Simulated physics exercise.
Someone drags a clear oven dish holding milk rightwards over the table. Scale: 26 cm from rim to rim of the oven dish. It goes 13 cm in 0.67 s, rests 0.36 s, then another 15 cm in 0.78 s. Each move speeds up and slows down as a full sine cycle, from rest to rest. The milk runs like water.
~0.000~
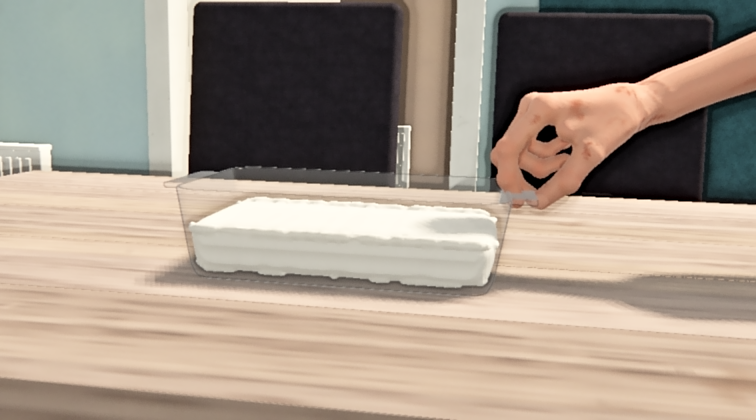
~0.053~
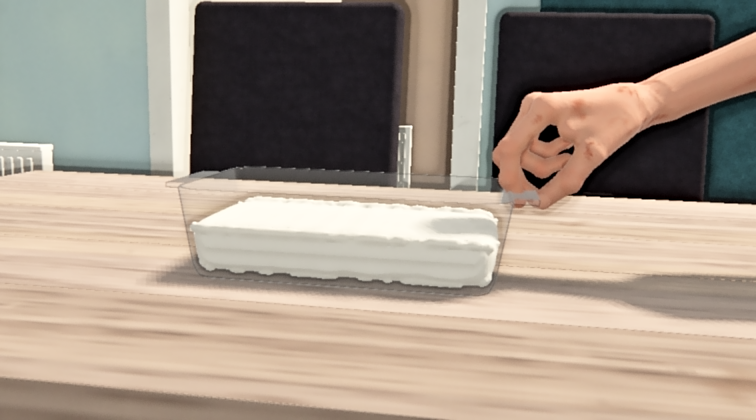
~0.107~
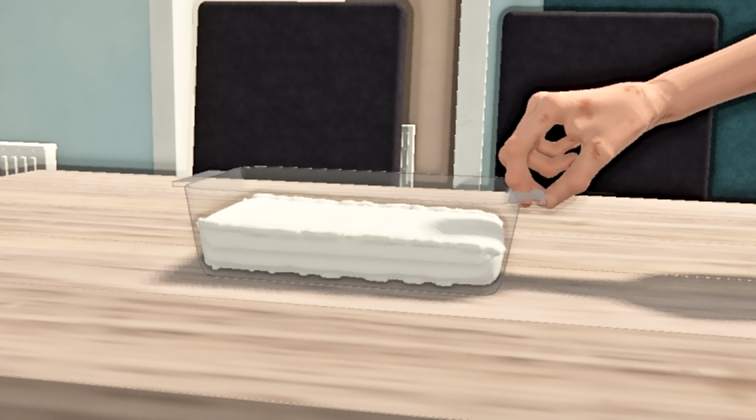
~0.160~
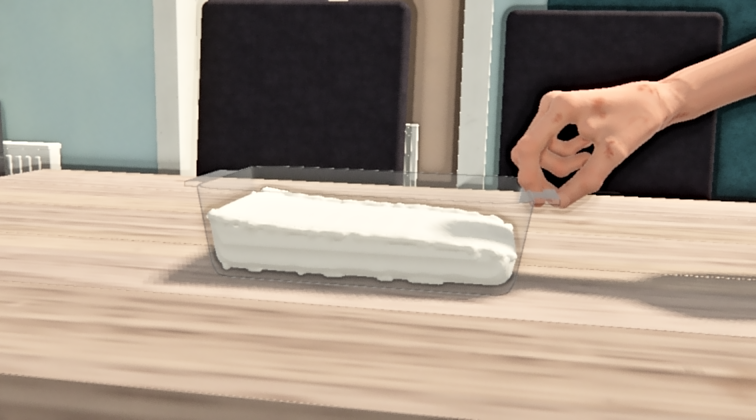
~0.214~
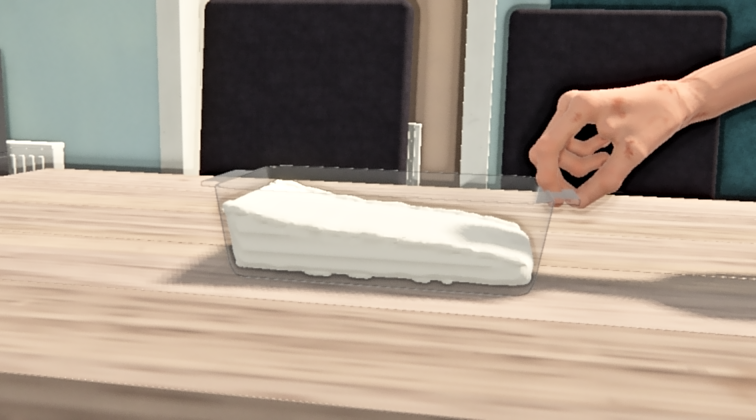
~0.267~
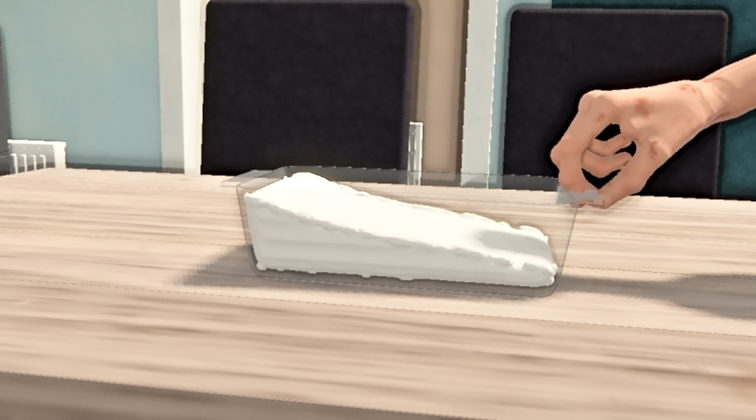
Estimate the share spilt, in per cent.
About 17 per cent.
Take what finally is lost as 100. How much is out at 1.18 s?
Near 70 in a hundred.
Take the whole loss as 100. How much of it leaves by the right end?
About 80 per cent.
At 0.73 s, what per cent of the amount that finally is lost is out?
About 50 per cent.
By 0.73 s it has gone 13 cm; 0 per cent is out over the left end and 9 over the right.
By 1.18 s it has gone 14 cm; 3 per cent is out over the left end and 10 over the right.
By 1.64 s it has gone 27 cm; 3 per cent is out over the left end and 11 over the right.
By 2.10 s it has gone 28 cm; 3 per cent is out over the left end and 13 over the right.
At rest 17 per cent is out in all, 4 of it over the left end.
